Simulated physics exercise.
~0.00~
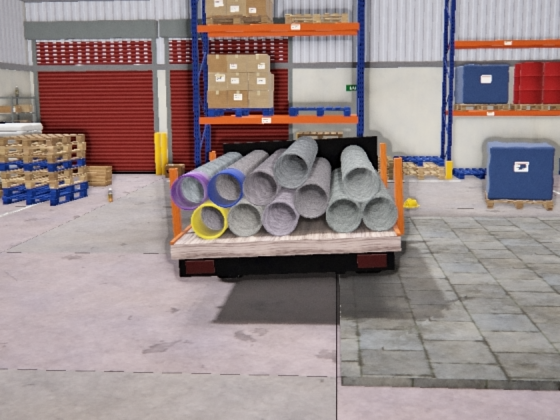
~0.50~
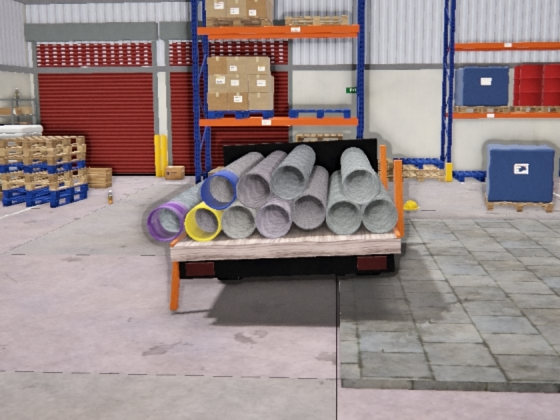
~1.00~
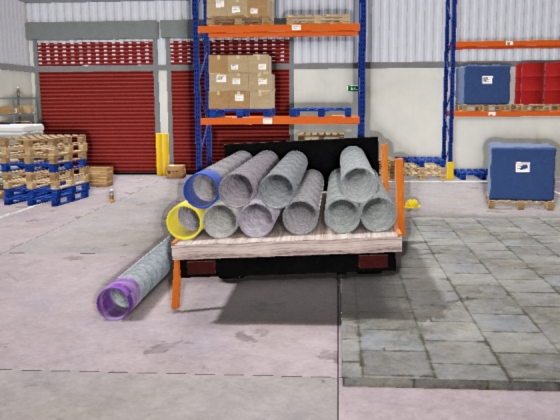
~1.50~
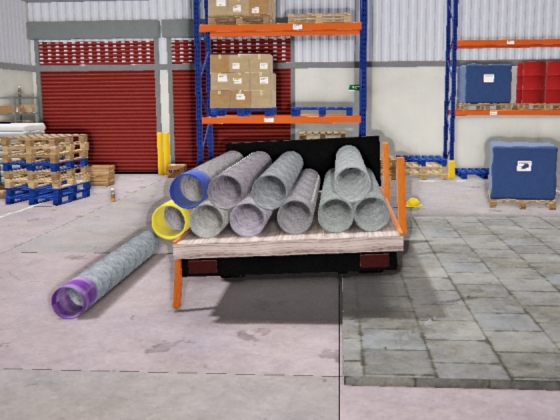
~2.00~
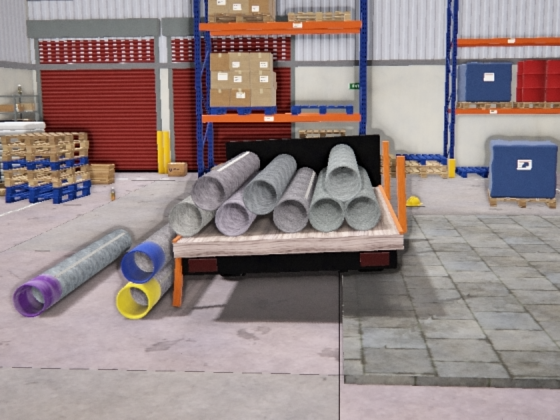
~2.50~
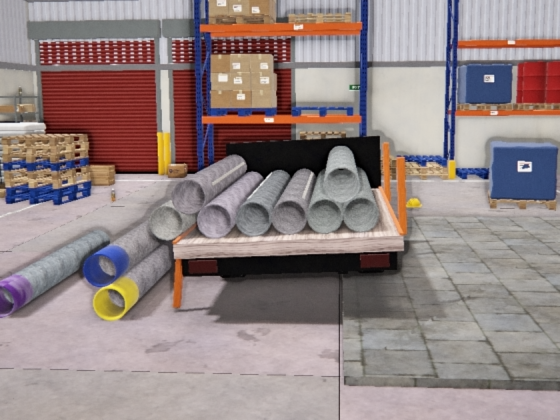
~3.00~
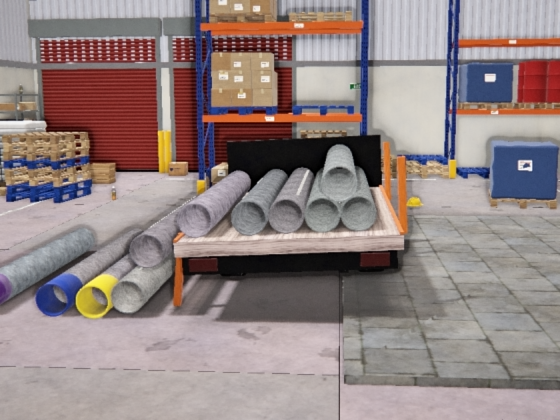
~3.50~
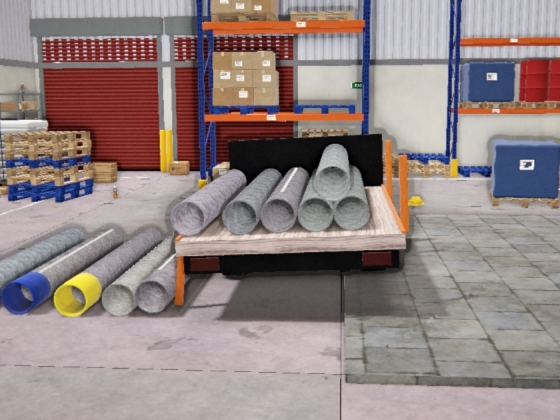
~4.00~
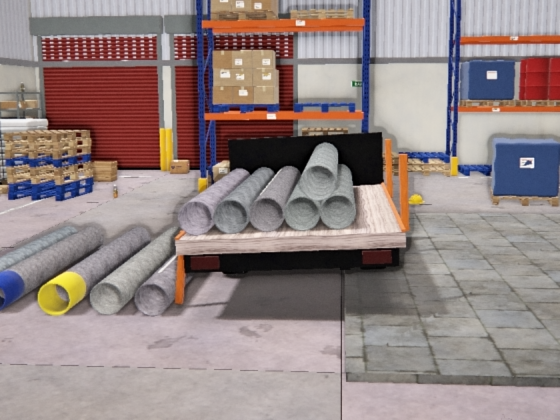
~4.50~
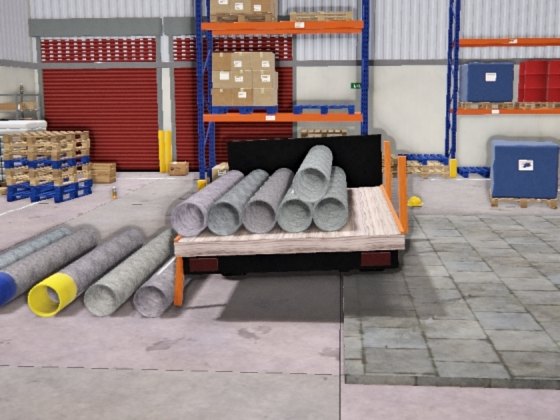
A low trailer stacked with grey pipes stood in a warehouse as its left side dropped open, and the purple-ended pipe rolled off first, followed by the blue, the yellow and two more, leaving five on the floor and the rest on the deck.
